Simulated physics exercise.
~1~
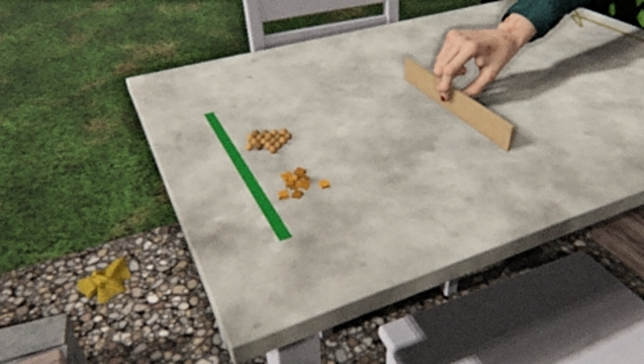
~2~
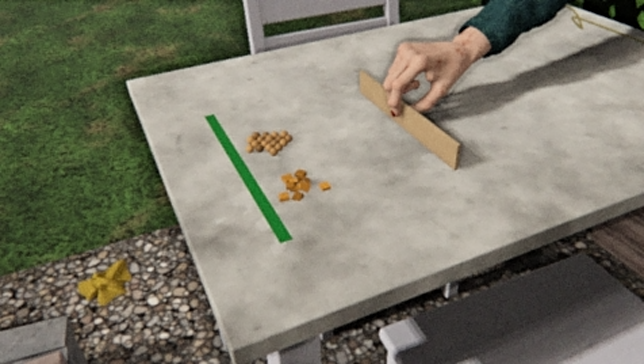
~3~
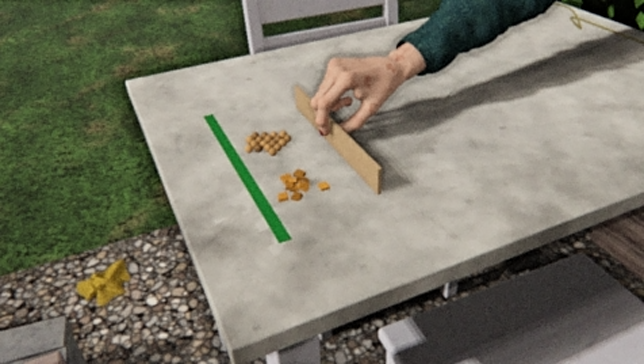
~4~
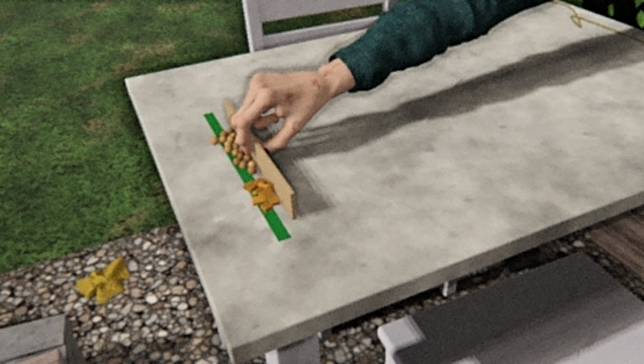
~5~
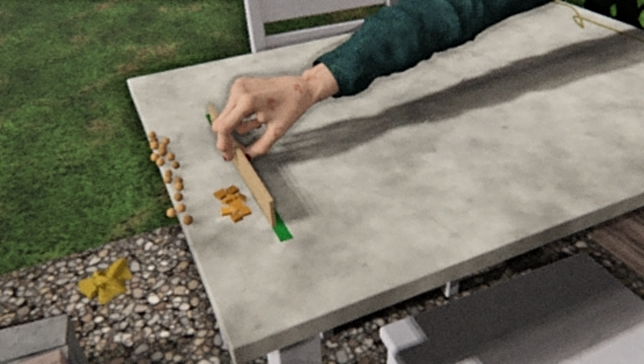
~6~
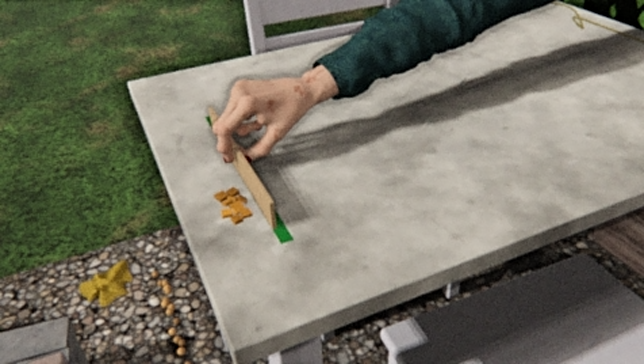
On a pale stone table beside grass and gravel, a hand slides an upright card leftward into two small piles of orange-brown pieces and stops at a green strip; the far pile rolls on and falls off the left edge, while the near pile stays on the table.
